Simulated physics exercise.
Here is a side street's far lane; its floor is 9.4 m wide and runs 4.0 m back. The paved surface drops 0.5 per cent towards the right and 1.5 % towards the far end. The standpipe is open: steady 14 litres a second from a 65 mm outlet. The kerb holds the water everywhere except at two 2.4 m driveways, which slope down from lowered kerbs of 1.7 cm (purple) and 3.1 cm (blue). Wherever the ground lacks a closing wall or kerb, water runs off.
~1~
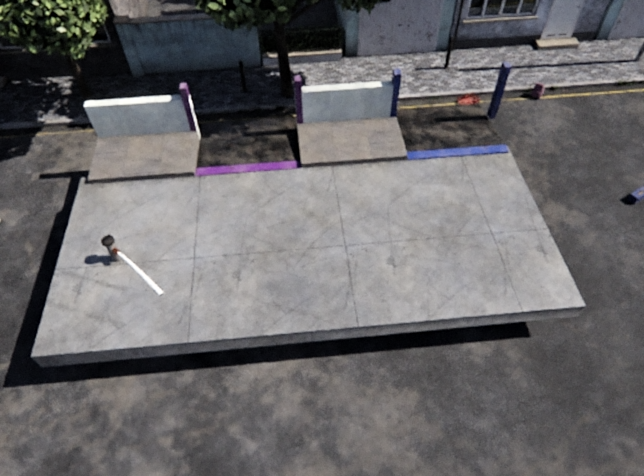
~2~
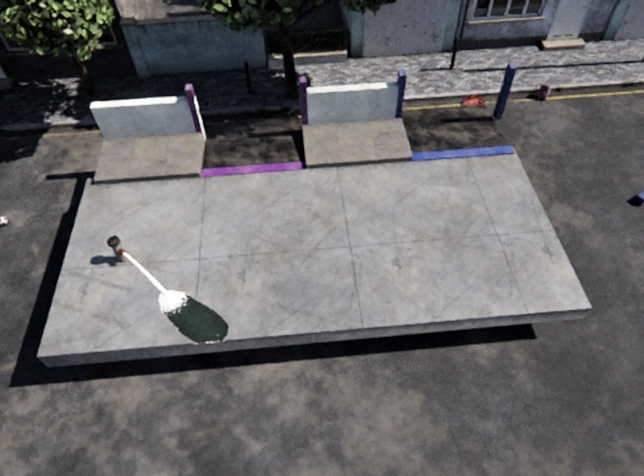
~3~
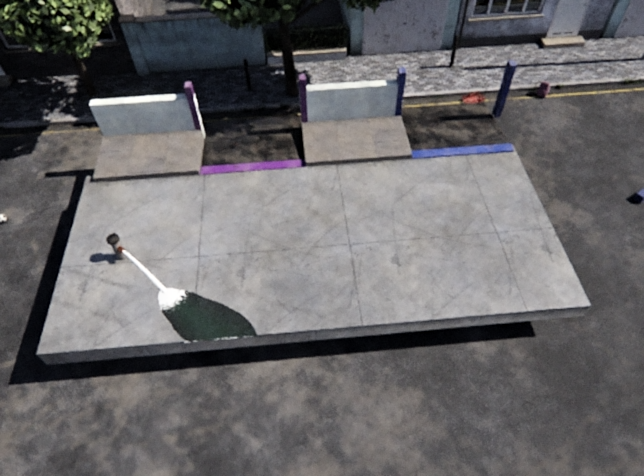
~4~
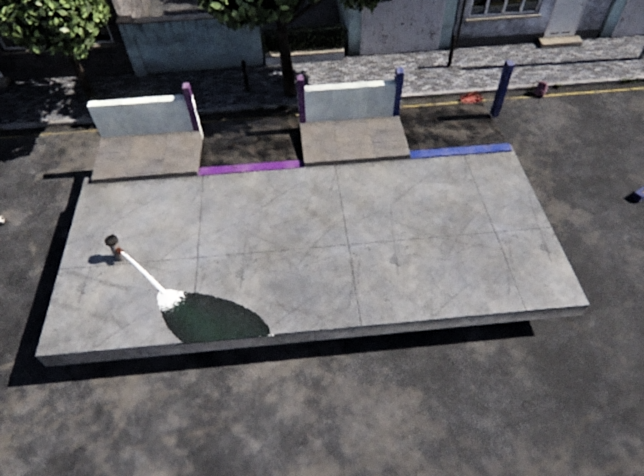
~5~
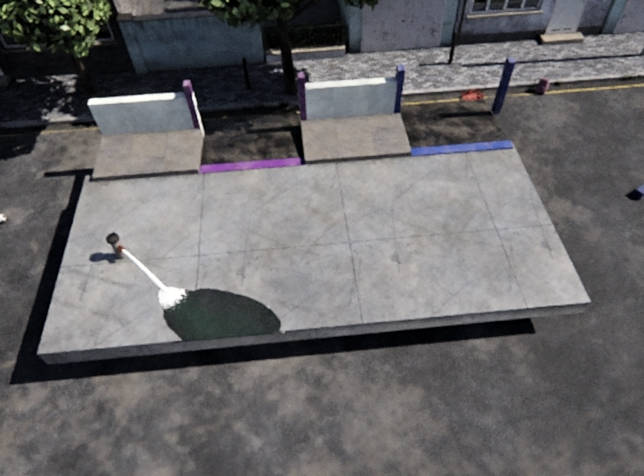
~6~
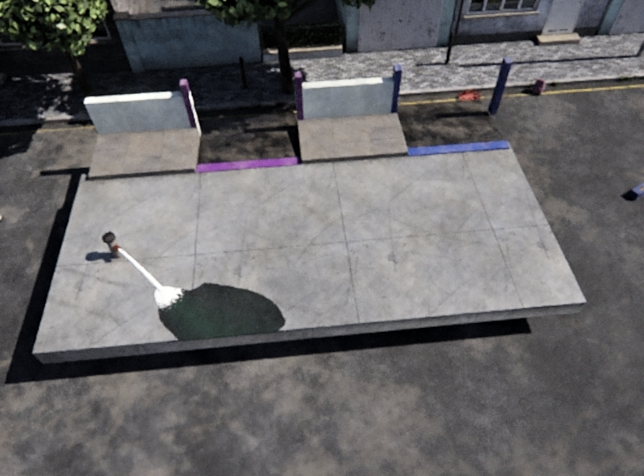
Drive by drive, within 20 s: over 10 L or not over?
Purple driveway not over; blue driveway not over.
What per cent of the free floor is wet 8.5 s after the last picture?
5 %.
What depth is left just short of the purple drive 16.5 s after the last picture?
A ruler would show around 0.0 cm.
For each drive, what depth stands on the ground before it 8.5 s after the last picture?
Purple 0.0 cm, blue 0.0 cm.
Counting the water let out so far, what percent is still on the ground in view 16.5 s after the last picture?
Roughly 16 percent of it is still there.
Then, 1.5 s after the last picture water covers 5 % of the floor and is deepest (2 cm) near (168, 295); purple driveway not reached, blue driveway not reached.
Then, 4.5 s after the last picture water covers 5 % of the floor and is deepest (2 cm) near (168, 295); purple driveway not reached, blue driveway not reached.
Then, 8.5 s after the last picture water covers 5 % of the floor and is deepest (2 cm) near (168, 295); purple driveway not reached, blue driveway not reached.
Then, 12.5 s after the last picture water covers 5 % of the floor and is deepest (2 cm) near (168, 295); purple driveway not reached, blue driveway not reached.
Then, 16.5 s after the last picture water covers 5 % of the floor and is deepest (2 cm) near (168, 295); purple driveway not reached, blue driveway not reached.
